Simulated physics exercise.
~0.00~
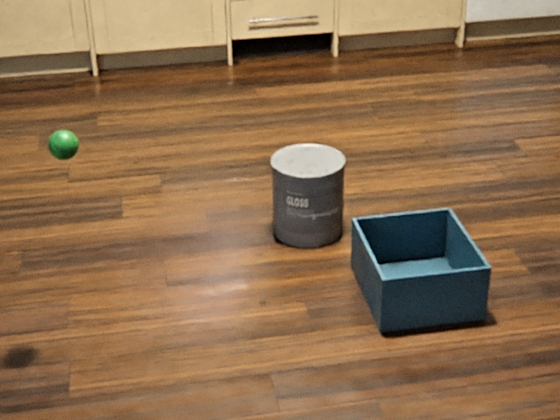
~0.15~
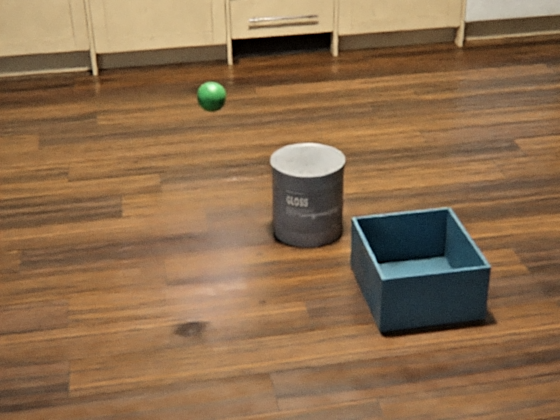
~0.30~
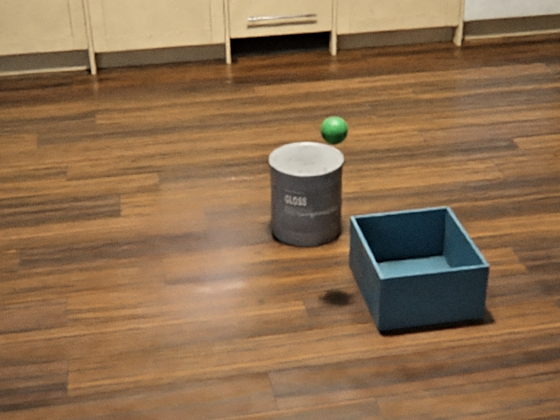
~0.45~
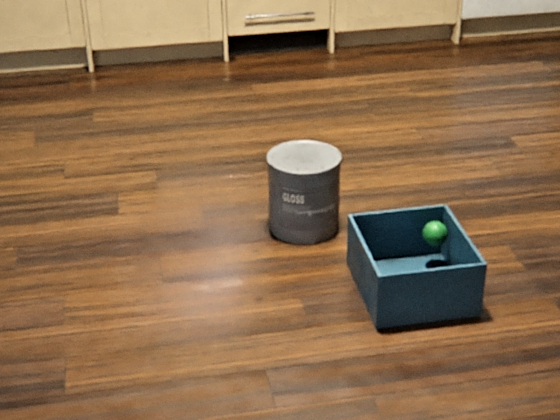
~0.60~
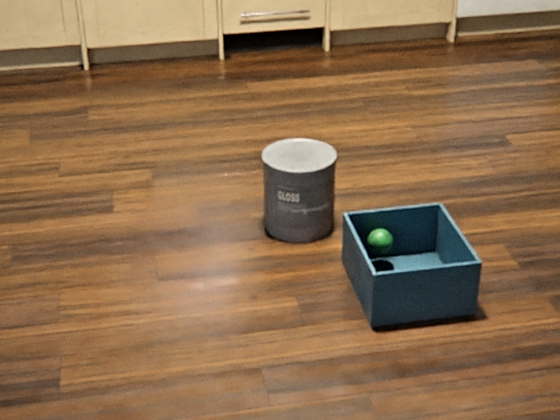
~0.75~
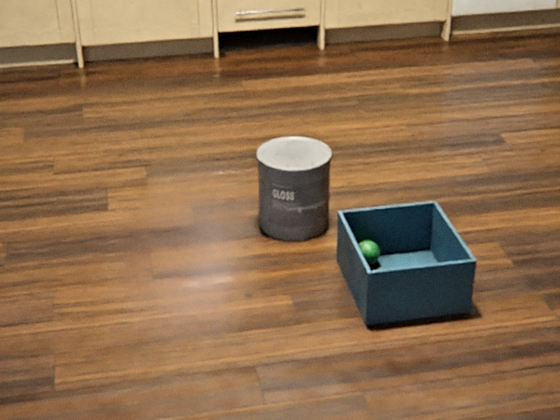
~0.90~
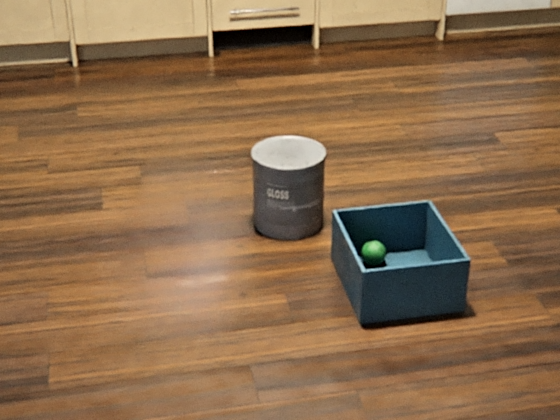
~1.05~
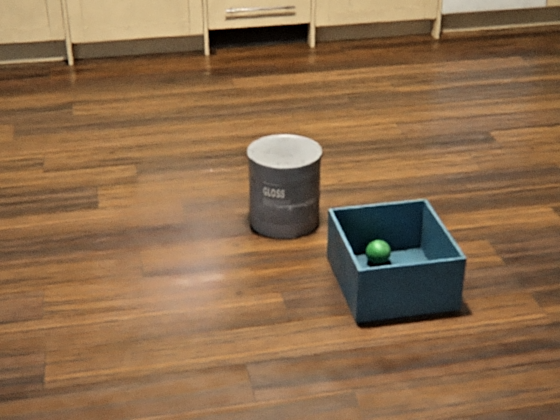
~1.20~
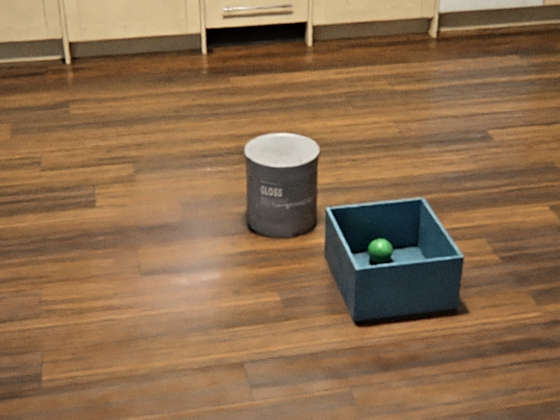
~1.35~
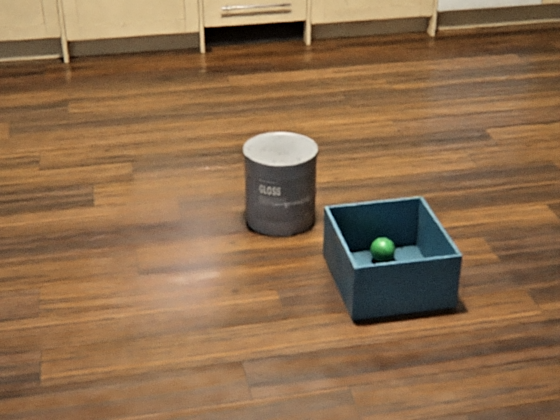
The clip opens on a wooden floor with a grey pail near the middle, an open blue box to its right, and a green ball in the air at the left. The ball rises as it flies right, then arcs downward past the top of the pail. It drops into the box, reaching the right part of the interior, then moves back left and lower. The view shifts slightly while the pail stays in its place. The ball edges a little to the right along the bottom and ends resting inside the box.
